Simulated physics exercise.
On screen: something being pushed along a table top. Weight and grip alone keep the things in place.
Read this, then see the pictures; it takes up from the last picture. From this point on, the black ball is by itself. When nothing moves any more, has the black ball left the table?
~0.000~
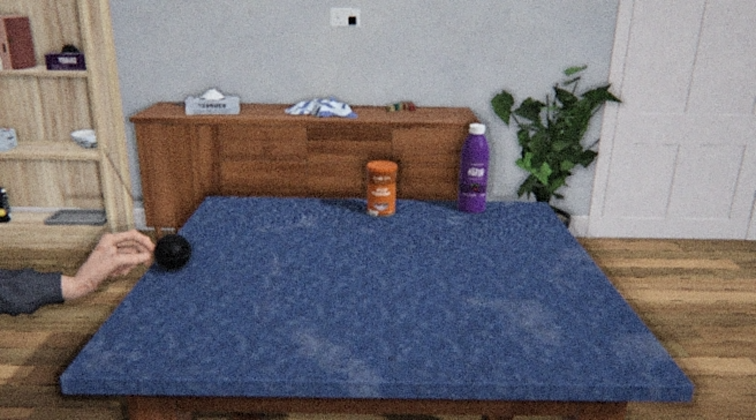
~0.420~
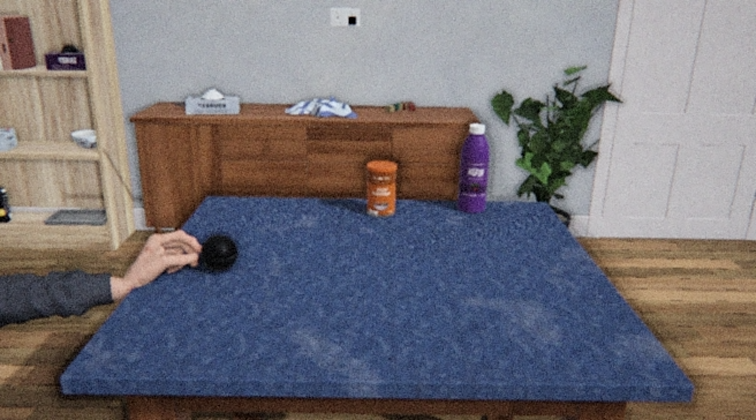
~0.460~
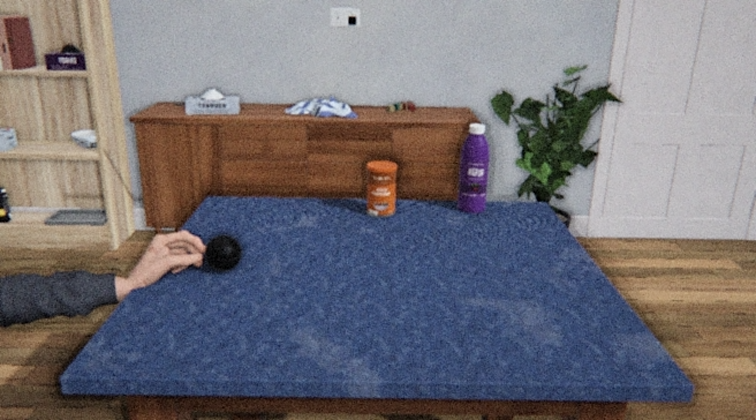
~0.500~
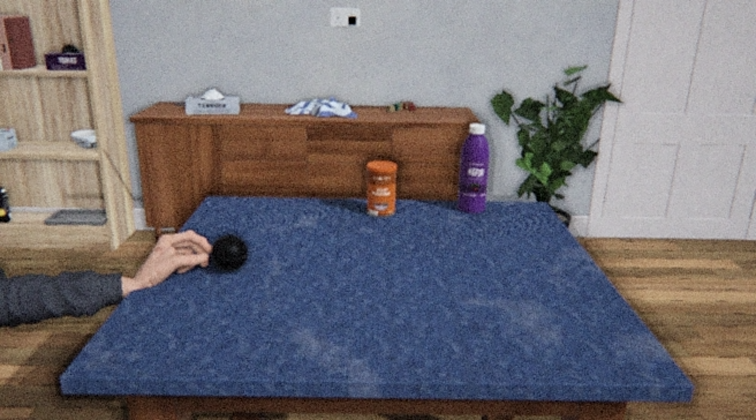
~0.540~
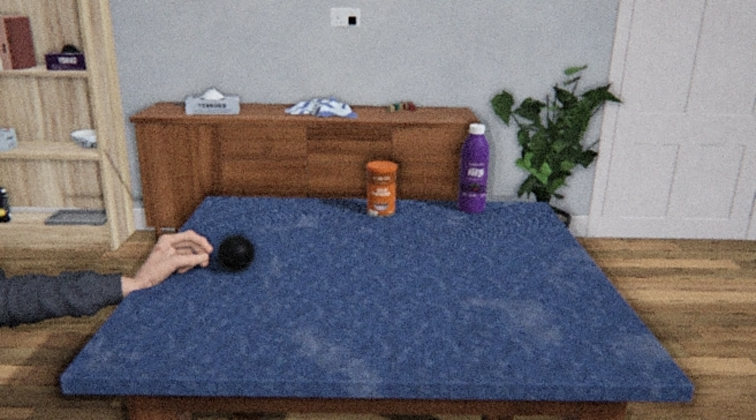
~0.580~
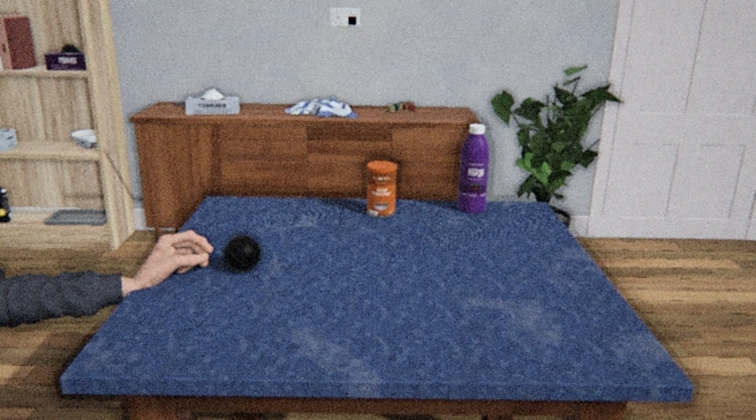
It does not clear the edge.
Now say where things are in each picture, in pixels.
Under the hand; black ball (173, 252), in the first picture.
Under the hand; black ball (219, 253), in the second picture.
Under the hand; black ball (223, 253), in the third picture.
Black ball (230, 253), in the fourth picture.
Black ball (236, 253), in the fifth picture.
Black ball (243, 254) moved a little, in the sixth picture.
By 0.68 s, black ball moved about its own width near (258, 253).
By 0.88 s, black ball moved about its own width near (282, 254).
By 0.98 s, black ball moved well along near (291, 254).
By 1.28 s, black ball moved well along near (309, 255).
When it is over (1.8 s), moved from the start, black ball. End places, in pixels of the last picture, black ball near (312, 255).
